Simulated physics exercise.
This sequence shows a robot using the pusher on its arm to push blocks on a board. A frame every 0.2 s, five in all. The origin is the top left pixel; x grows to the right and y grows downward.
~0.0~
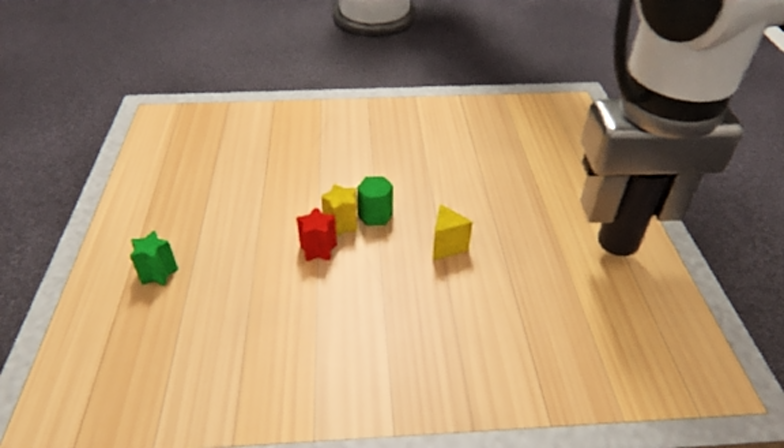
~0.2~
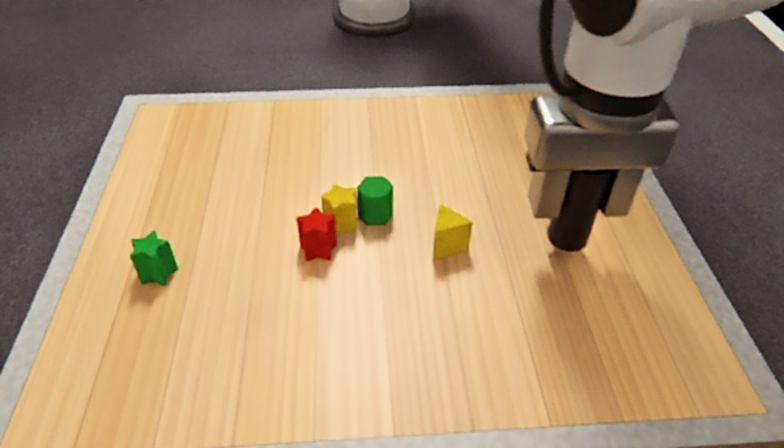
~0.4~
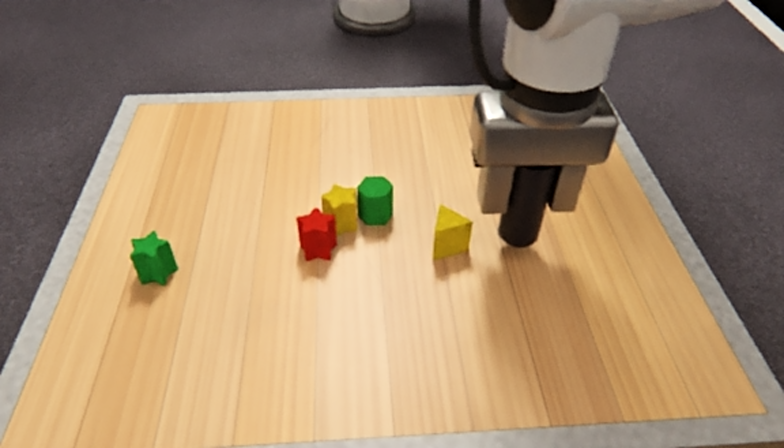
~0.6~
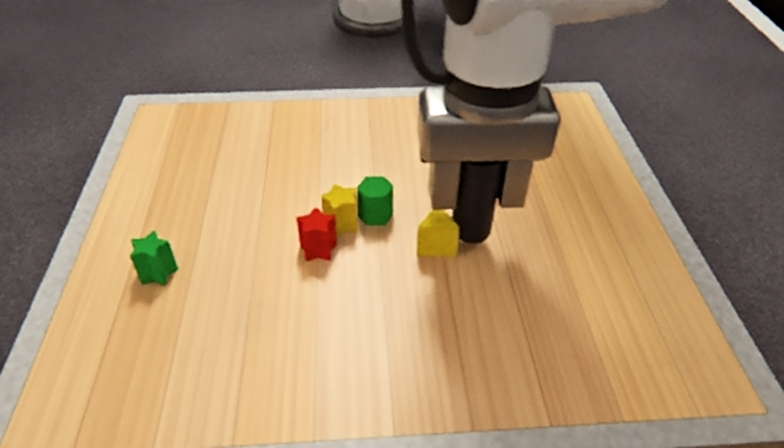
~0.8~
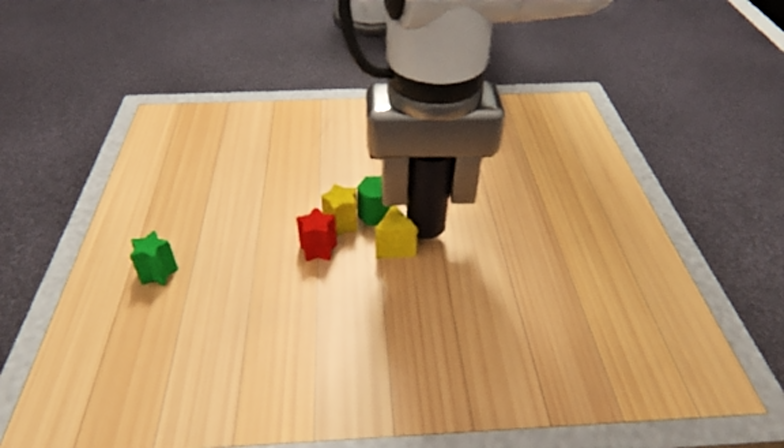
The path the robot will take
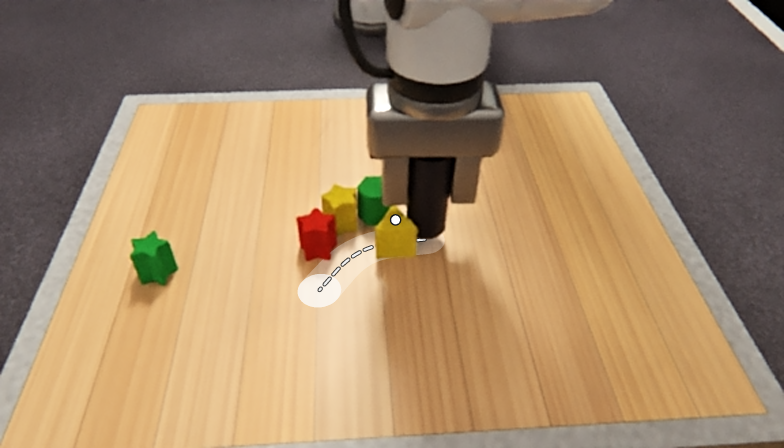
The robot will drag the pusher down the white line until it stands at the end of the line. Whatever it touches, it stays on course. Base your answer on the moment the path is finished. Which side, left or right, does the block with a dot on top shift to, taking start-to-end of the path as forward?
It's set to shift right.
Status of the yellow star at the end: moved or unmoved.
Undisturbed, or as good as.
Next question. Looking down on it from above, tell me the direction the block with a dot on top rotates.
The twist is clockwise.
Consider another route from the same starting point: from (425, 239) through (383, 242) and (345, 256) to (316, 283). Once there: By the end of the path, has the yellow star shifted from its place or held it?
At the end, its place is the same.
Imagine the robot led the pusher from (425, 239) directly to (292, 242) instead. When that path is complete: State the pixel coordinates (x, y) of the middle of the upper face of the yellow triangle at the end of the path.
In the picture, that point is around (312, 237).
Drawn move, from (425, 239) by way of (383, 244) and (346, 261) to (319, 290); the dot is on the yellow triangle.
The first path, step by step. One third of the way, pusher at (382, 231); yellow triangle at (350, 225).
Two thirds of the way, pusher at (345, 248); red star at (302, 220), turned 30° clockwise; yellow triangle at (310, 241), turned 20° clockwise.
At the end, pusher at (318, 276); red star at (302, 220), turned 30° clockwise; yellow star still; green hexagon still; yellow triangle at (282, 254), turned 50° clockwise.
